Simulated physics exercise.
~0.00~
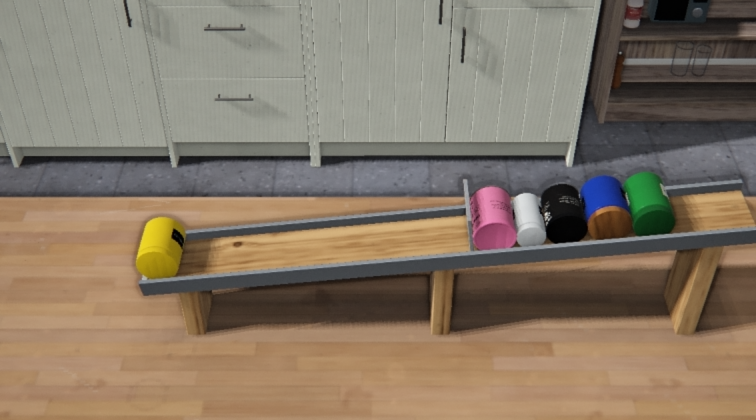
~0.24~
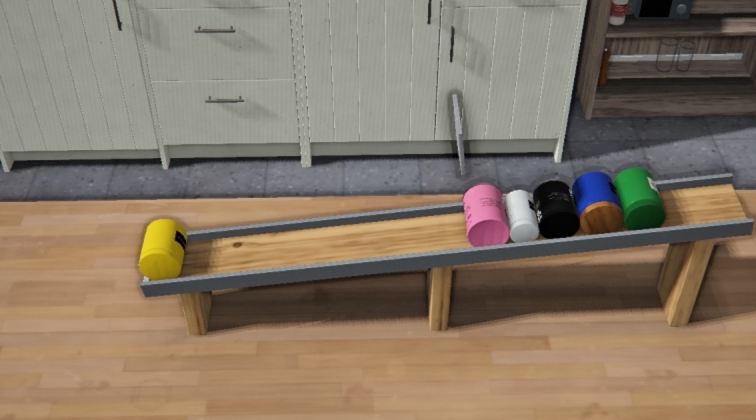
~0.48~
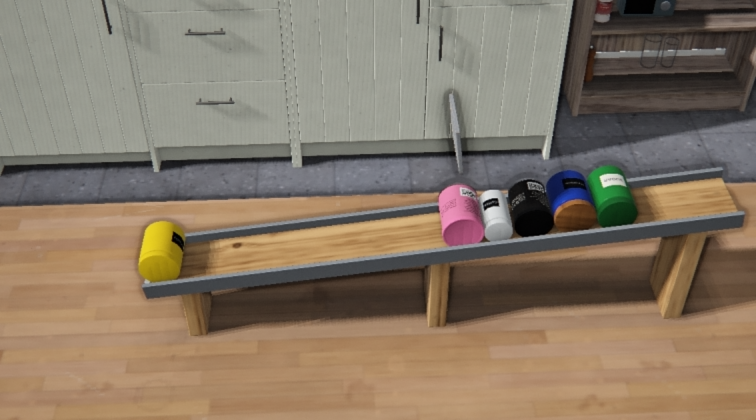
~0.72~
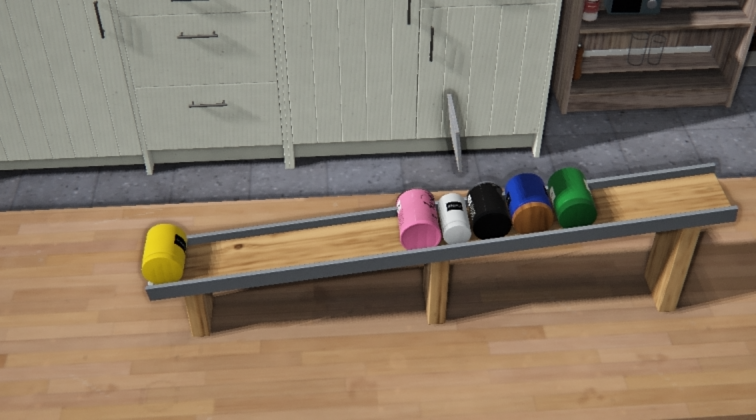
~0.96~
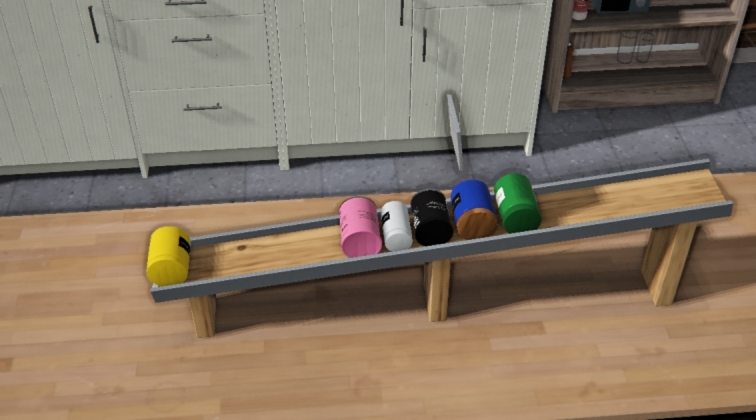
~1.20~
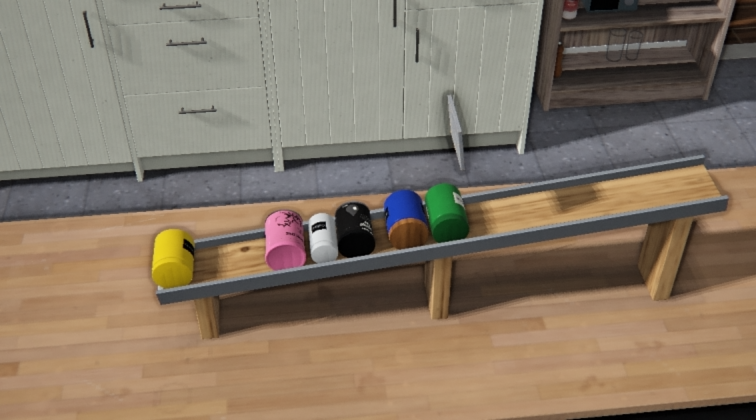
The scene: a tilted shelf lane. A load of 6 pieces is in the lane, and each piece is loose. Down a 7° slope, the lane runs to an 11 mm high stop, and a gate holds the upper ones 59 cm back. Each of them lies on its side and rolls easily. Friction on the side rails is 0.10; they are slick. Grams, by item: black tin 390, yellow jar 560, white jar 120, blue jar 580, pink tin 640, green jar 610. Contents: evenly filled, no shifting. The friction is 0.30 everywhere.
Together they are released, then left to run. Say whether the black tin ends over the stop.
It is going to exit the lane.
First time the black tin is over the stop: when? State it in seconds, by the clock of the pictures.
At around 2.4 seconds on the pictures' clock.
After 1.50 s, leader 5 cm from the stop; black tin near (265, 244); green jar stopped.
After 2.30 s, yellow jar, white jar and pink tin now over the stop; black tin near (166, 258).
After 3.00 s, black tin and blue jar now over the stop.
After 3.80 s, things are still on the move.
At rest (4.5 s), over the stop, black tin, yellow jar, white jar, blue jar and pink tin; the last one in the lane.
